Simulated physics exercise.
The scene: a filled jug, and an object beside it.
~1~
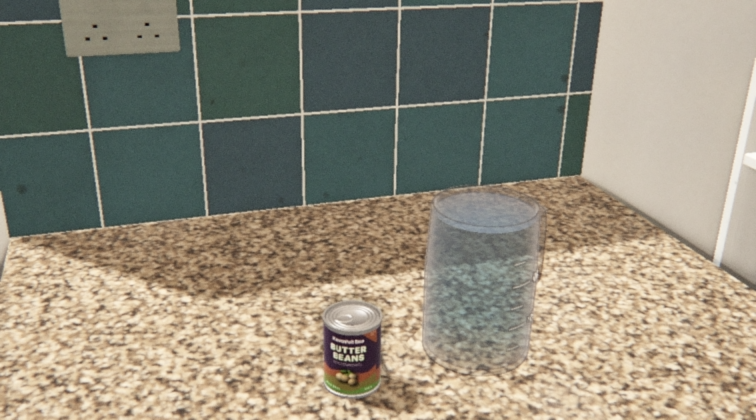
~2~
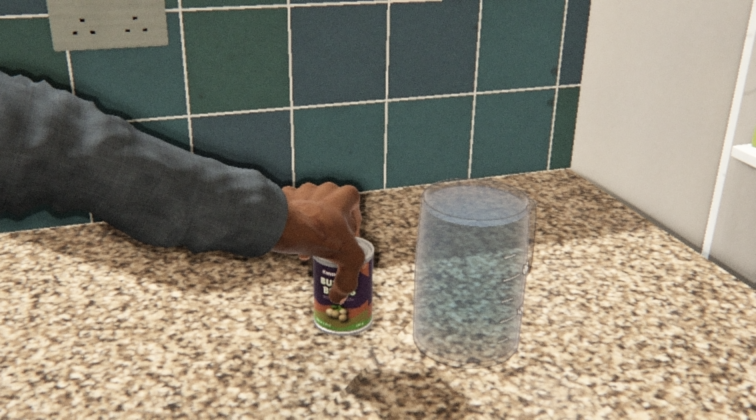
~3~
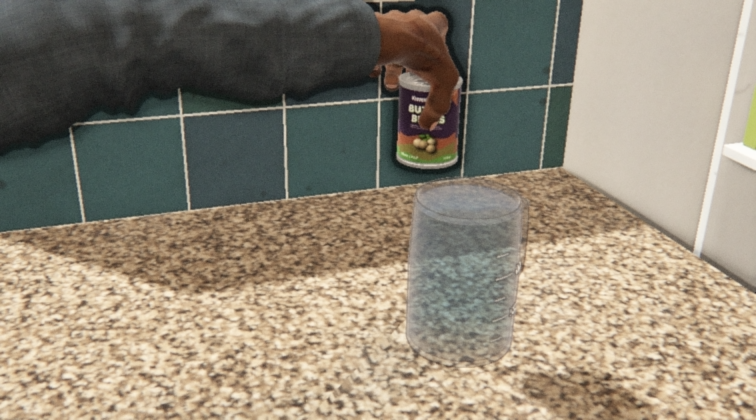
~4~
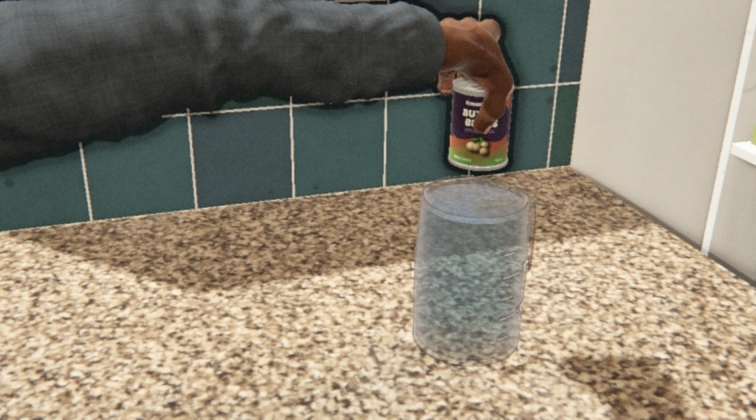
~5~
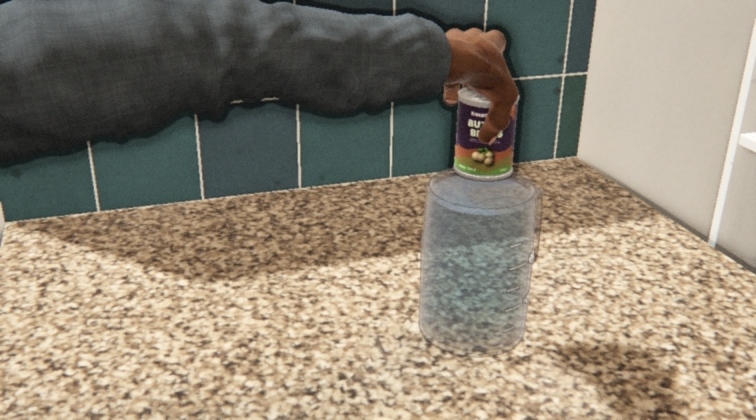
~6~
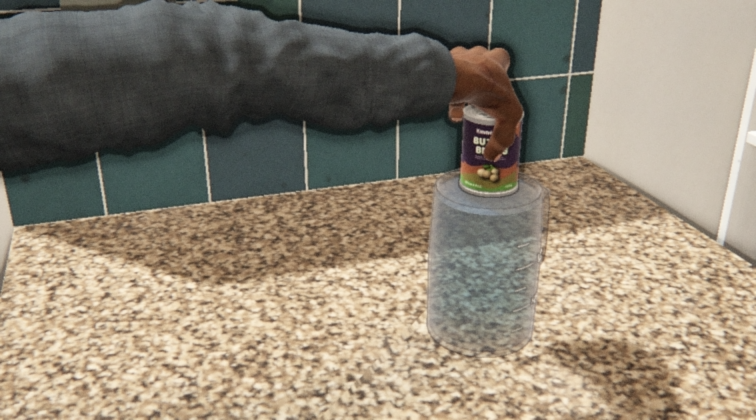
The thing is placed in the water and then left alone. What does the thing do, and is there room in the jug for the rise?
The object drops under, while the jug spills some.
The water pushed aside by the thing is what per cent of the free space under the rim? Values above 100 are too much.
Roughly 280 in a hundred.
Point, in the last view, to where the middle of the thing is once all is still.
Its centre ends up around (482, 292) in the last picture.
Shortly, the tin of food enters the water; the jug is full to the brim; the top is wet.
Then, the tin of food goes on down; the jug is full to the brim; the top is wet.
At the finish, the tin of food is at the bottom; the jug is full to the brim; the top is wet.
